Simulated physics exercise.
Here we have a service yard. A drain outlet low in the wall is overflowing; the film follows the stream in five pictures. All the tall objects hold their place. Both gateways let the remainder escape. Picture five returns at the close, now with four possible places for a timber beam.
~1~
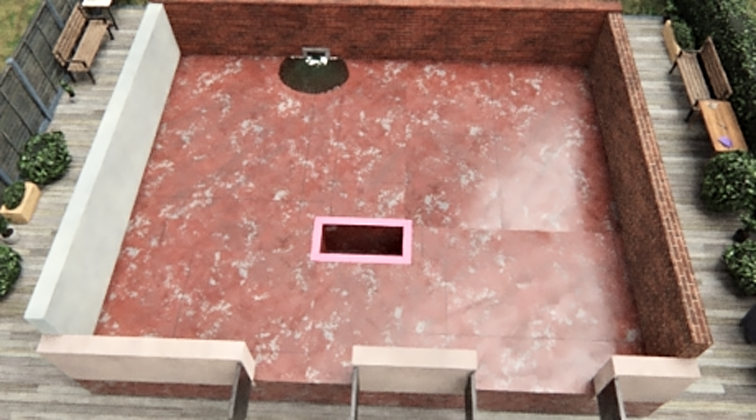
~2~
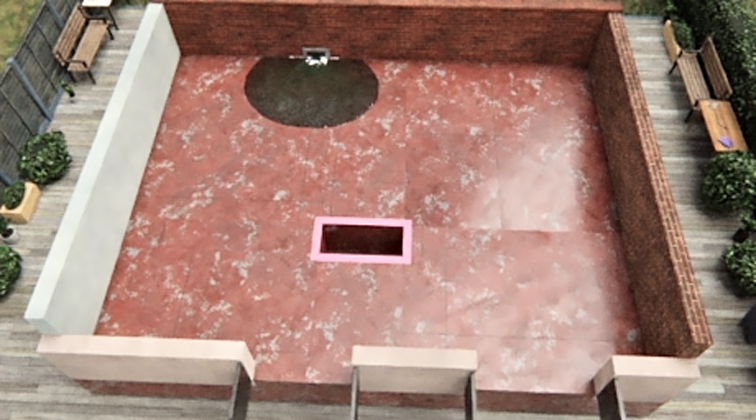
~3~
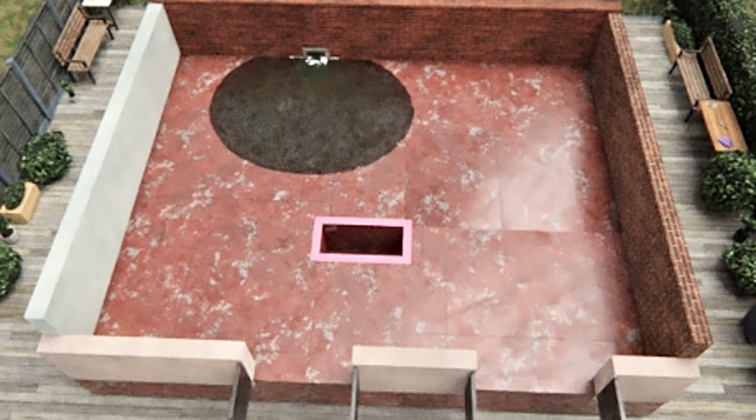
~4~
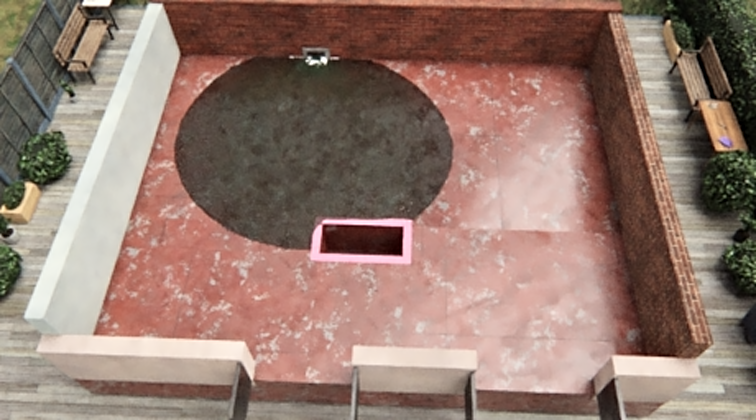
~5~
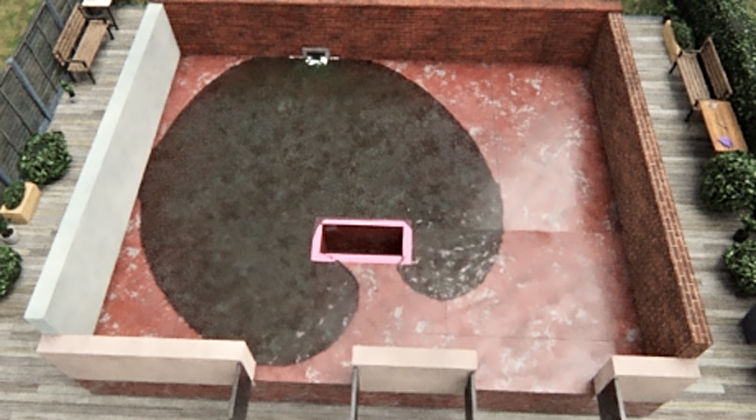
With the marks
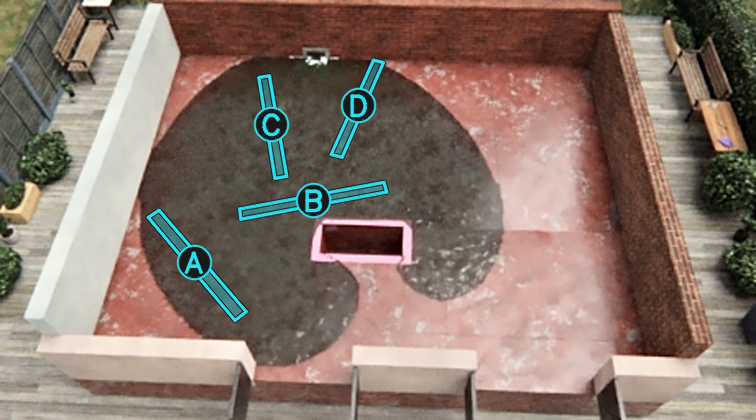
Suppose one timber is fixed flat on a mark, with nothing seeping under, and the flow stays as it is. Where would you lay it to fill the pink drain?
C beats the others.
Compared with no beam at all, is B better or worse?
It is worse.
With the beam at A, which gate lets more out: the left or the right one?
More leaves on the left.
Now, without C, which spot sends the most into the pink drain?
It is A.
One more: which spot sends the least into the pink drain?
Spot B.
In cyan, A from (153, 213) to (240, 316); B from (240, 214) to (385, 187); C from (264, 76) to (280, 177); D from (336, 155) to (378, 61).
For spot A, about 34 % of the stream goes into the pink drain, about 64 % out by the gates.
For spot B, about 4 % of the stream goes into the pink drain, about 95 % out by the gates.
For spot C, about 52 % of the stream goes into the pink drain, about 46 % out by the gates.
For spot D, about 20 % of the stream goes into the pink drain, about 79 % out by the gates.
